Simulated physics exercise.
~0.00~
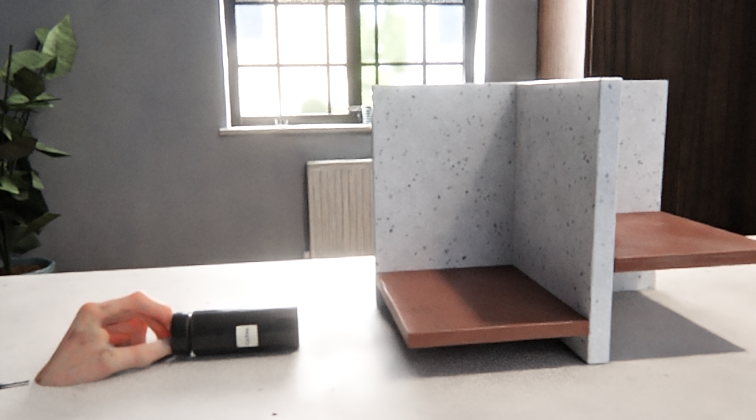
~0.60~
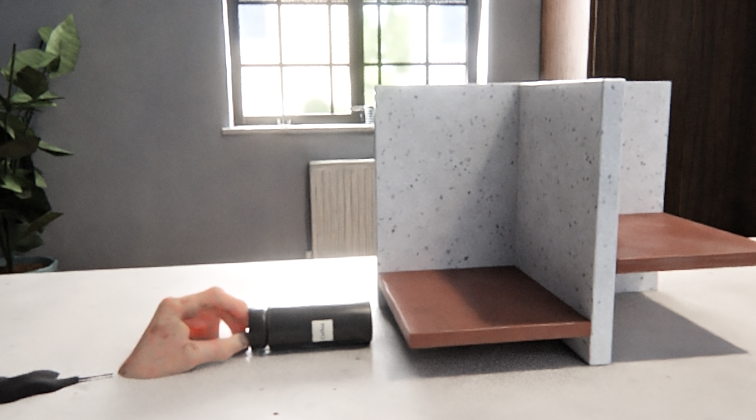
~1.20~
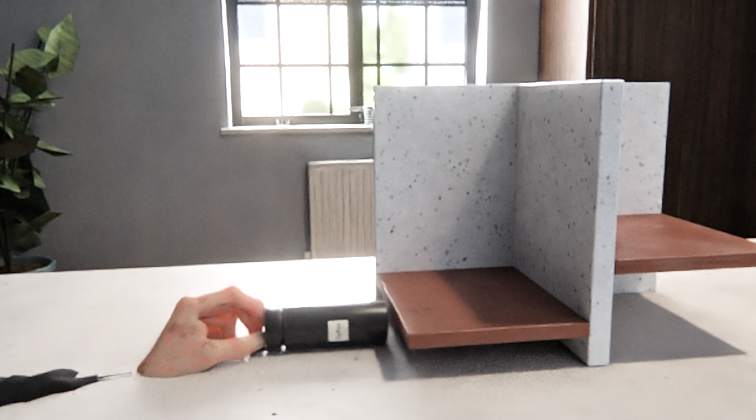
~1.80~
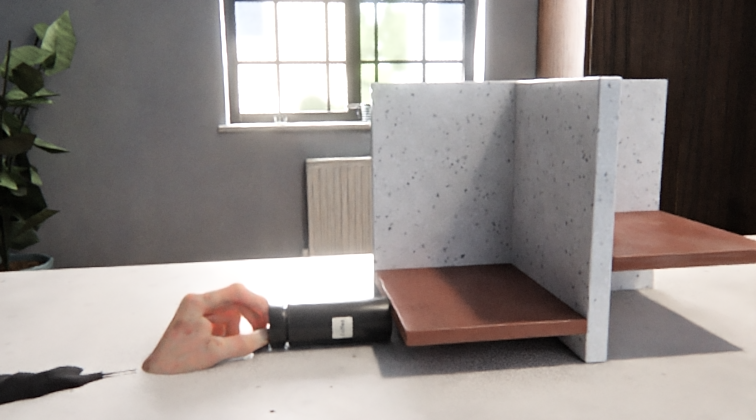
A black shaker on its side is pushed right by a hand, stopping at the shelf's edge.
